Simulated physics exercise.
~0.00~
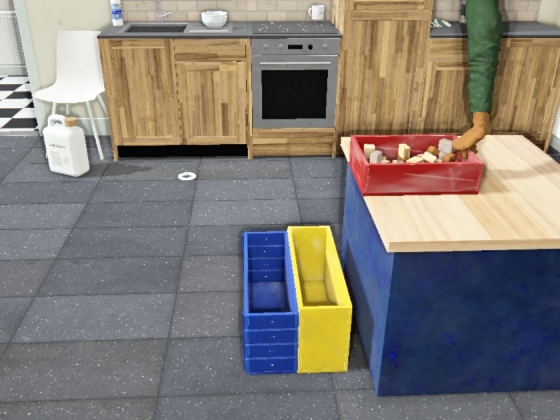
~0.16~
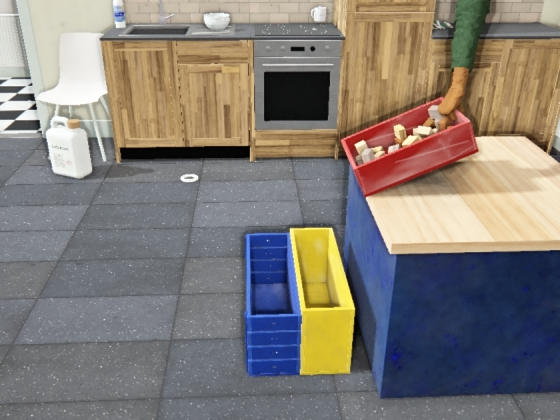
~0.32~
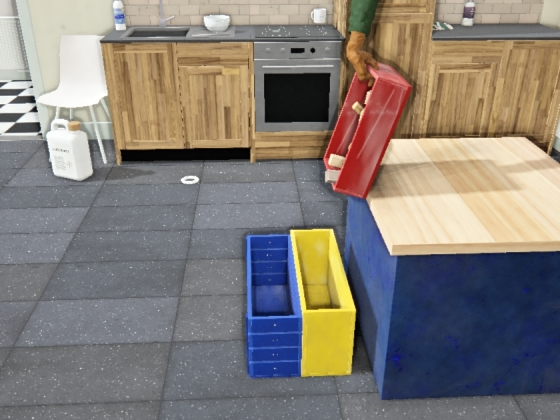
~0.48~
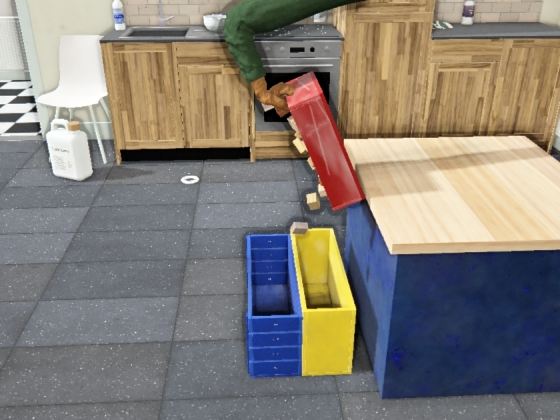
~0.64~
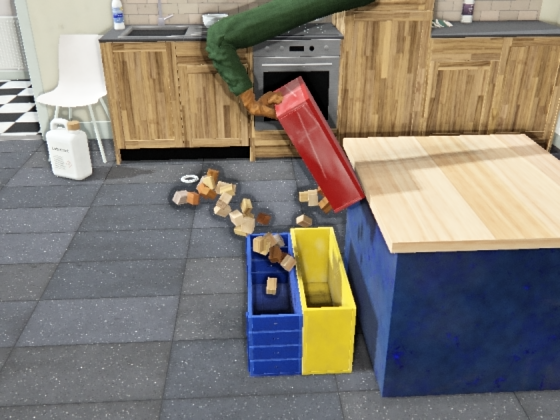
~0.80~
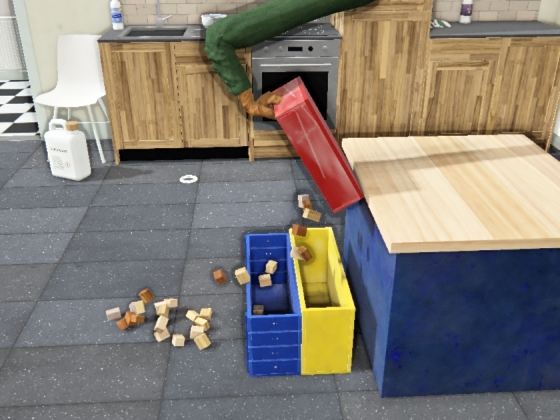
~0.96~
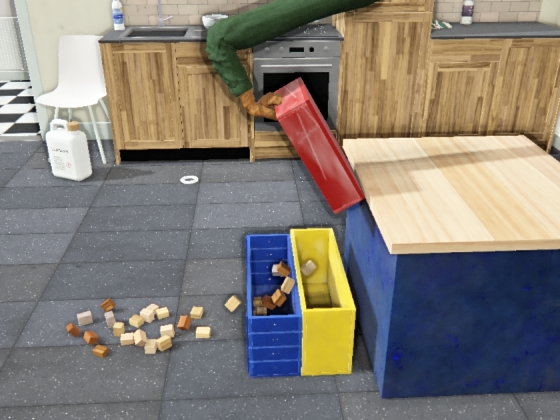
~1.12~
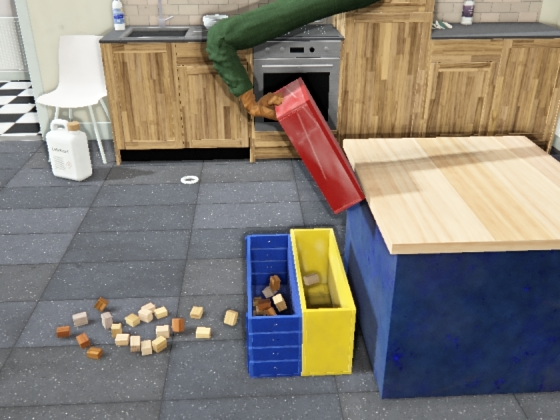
A red crate is tipped by hand, spilling wooden blocks mostly past the blue box.
